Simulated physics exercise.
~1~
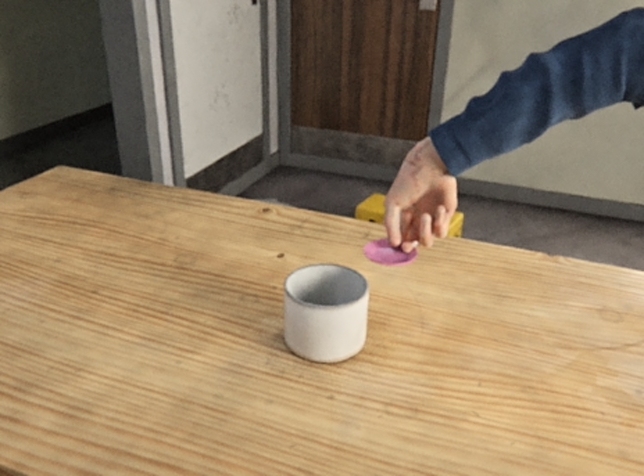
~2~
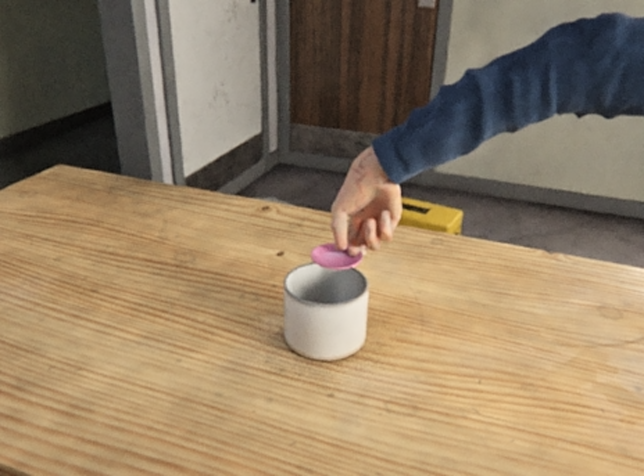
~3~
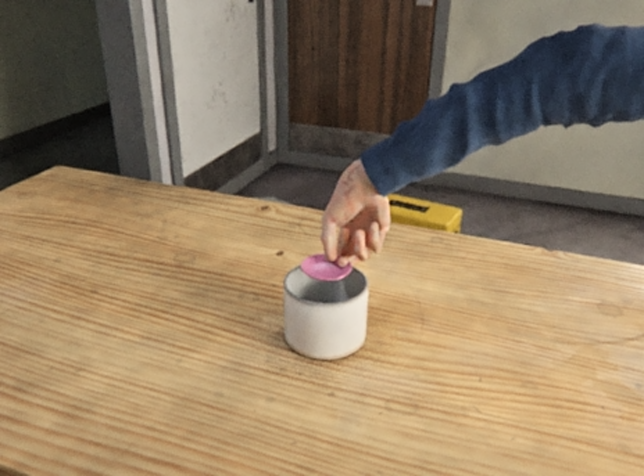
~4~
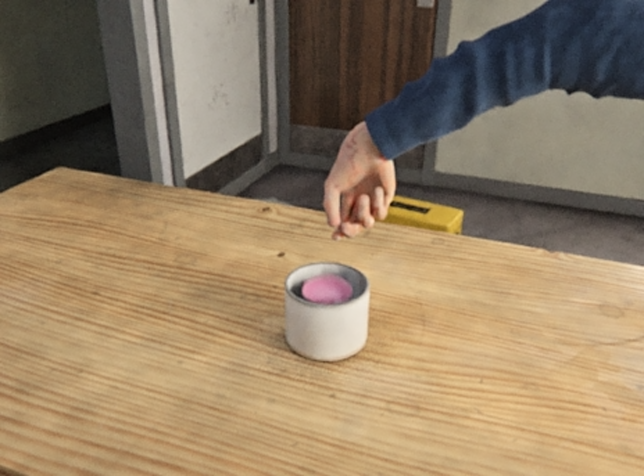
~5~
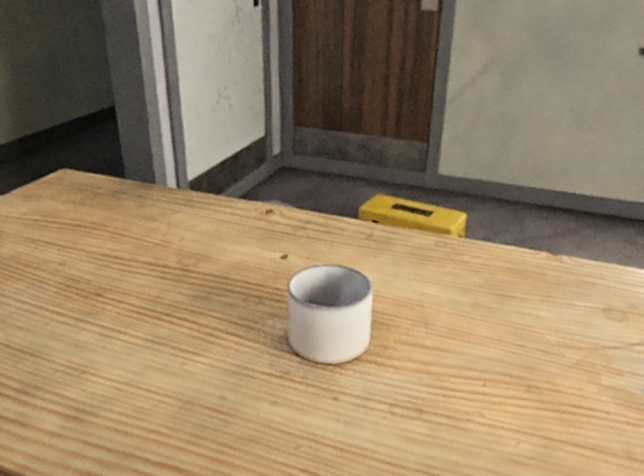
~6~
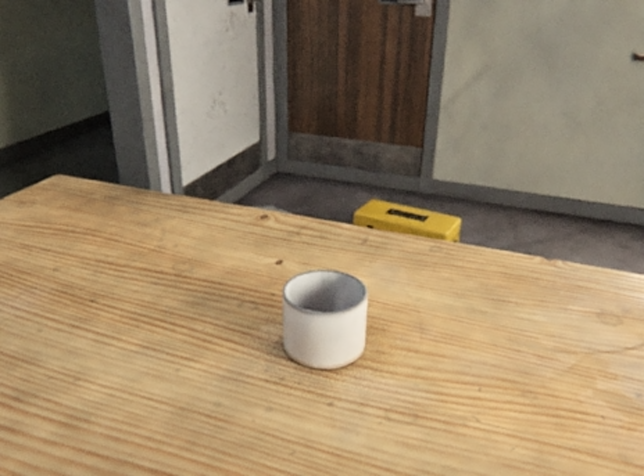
The clip shows a hand in a blue sleeve carrying a pink saucer left over a white cup on a wooden table and lowering it to the mouth. The hand lets go and draws back, and the saucer drops inside, out of sight.
